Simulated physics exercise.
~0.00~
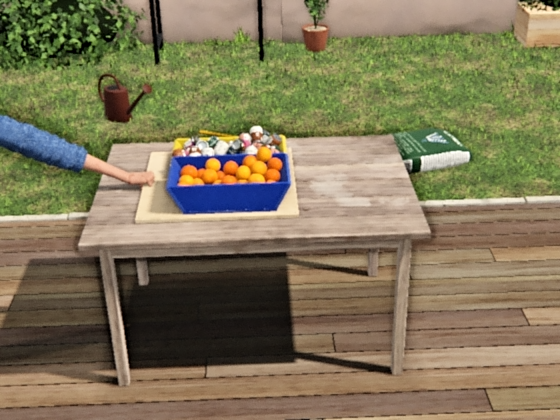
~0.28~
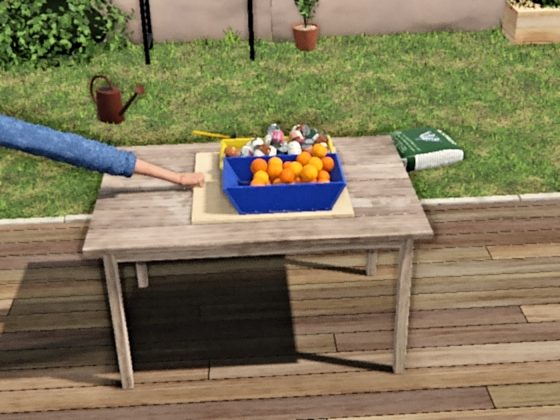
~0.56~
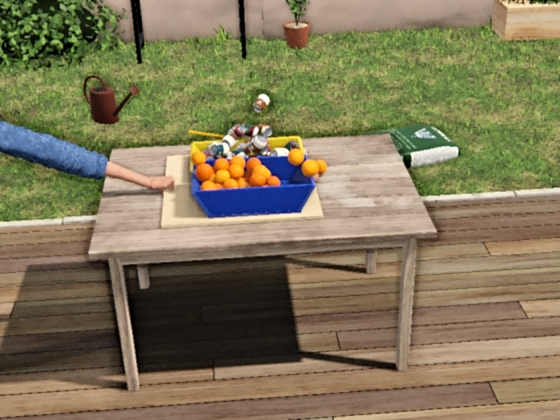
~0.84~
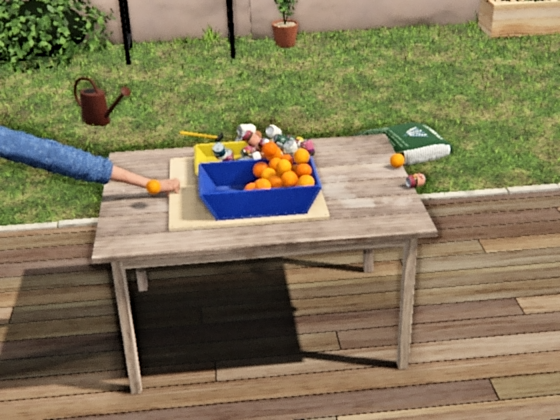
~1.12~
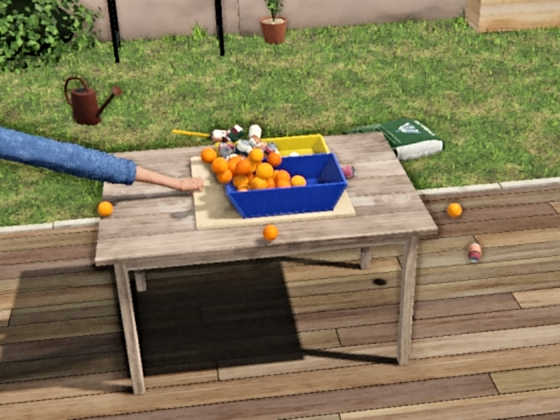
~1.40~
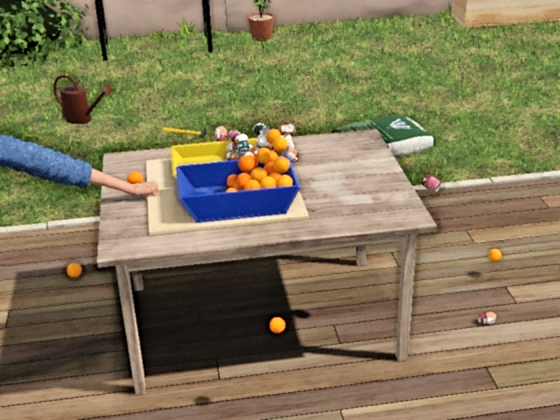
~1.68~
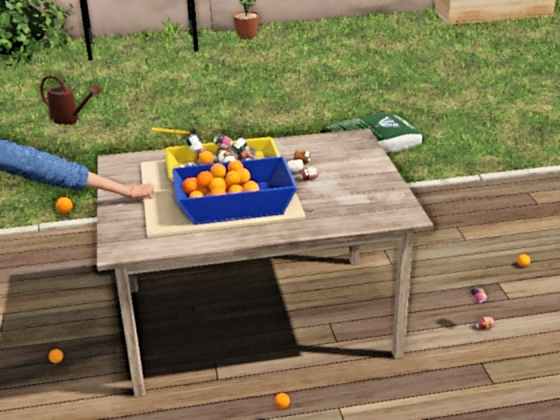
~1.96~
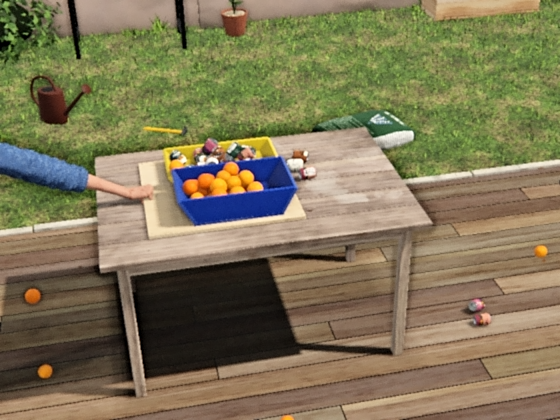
In a sunny backyard, seen from slightly above, a weathered wooden table stands on a plank deck beside a lawn with a watering can at left and a green-and-white bag behind. On a pale board, a blue box of oranges sits in front of a yellow box of small cans. A blue-sleeved arm reaching from the left shoves the board right, then jerks it back and forth. Cans and oranges heap up, spill over and drop off the table, rolling across the deck. The shaking stops with both boxes still holding much of their load, a few cans lying beside them on the tabletop.
